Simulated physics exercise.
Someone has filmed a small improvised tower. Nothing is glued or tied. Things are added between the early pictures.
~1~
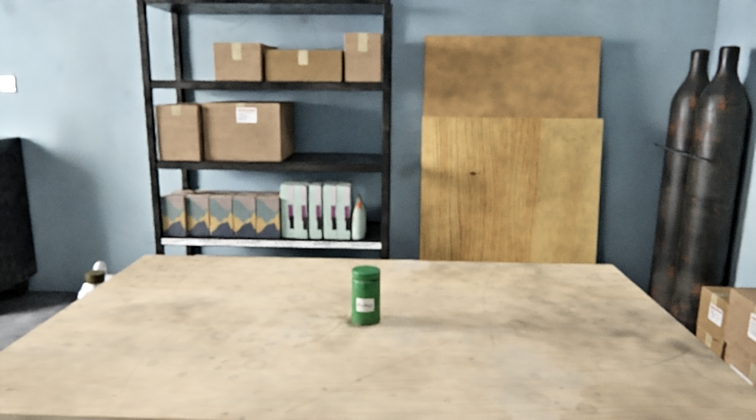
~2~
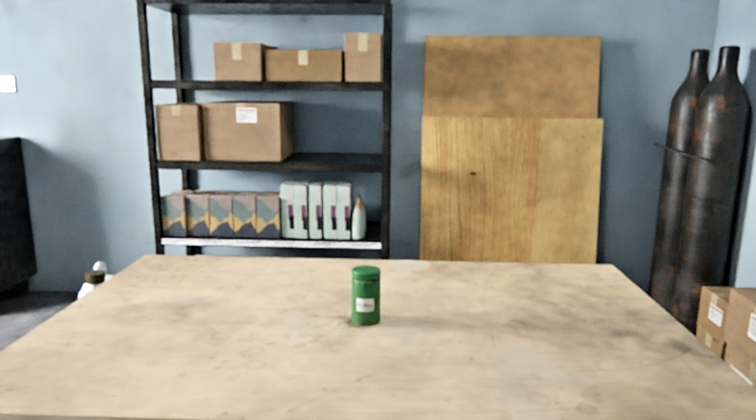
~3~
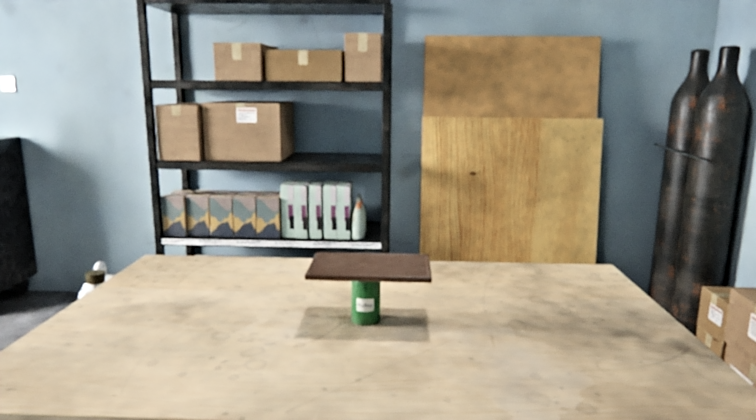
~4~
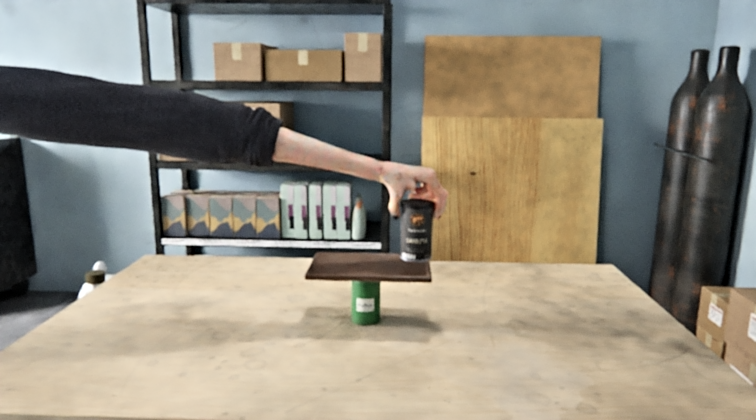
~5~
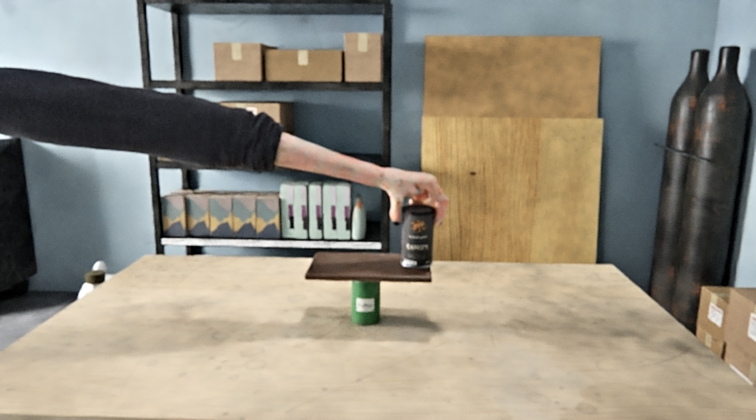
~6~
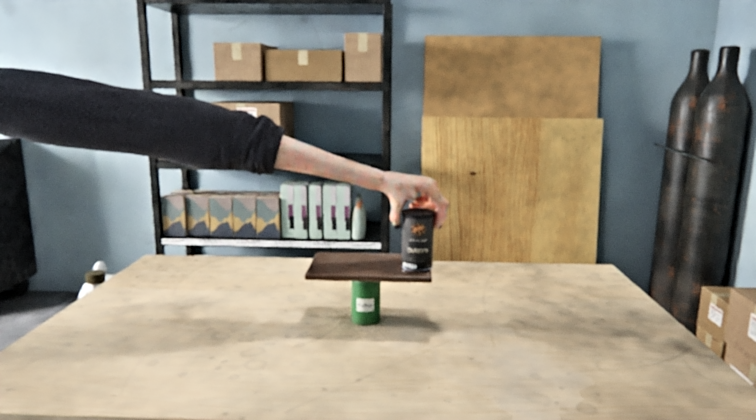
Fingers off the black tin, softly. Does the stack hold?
Here the stack loses its balance.
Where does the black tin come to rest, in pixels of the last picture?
Around (465, 313).
Then, 0.30 s later than the last frame, black tin now fallen; brown lid tilted by 50°.
Then, 0.70 s later than the last frame, brown lid tilted by 58°.
When it is over, fallen, black tin and brown lid; green jar as before. End places, in pixels of the last picture, black tin near (465, 313). The stack comes apart.
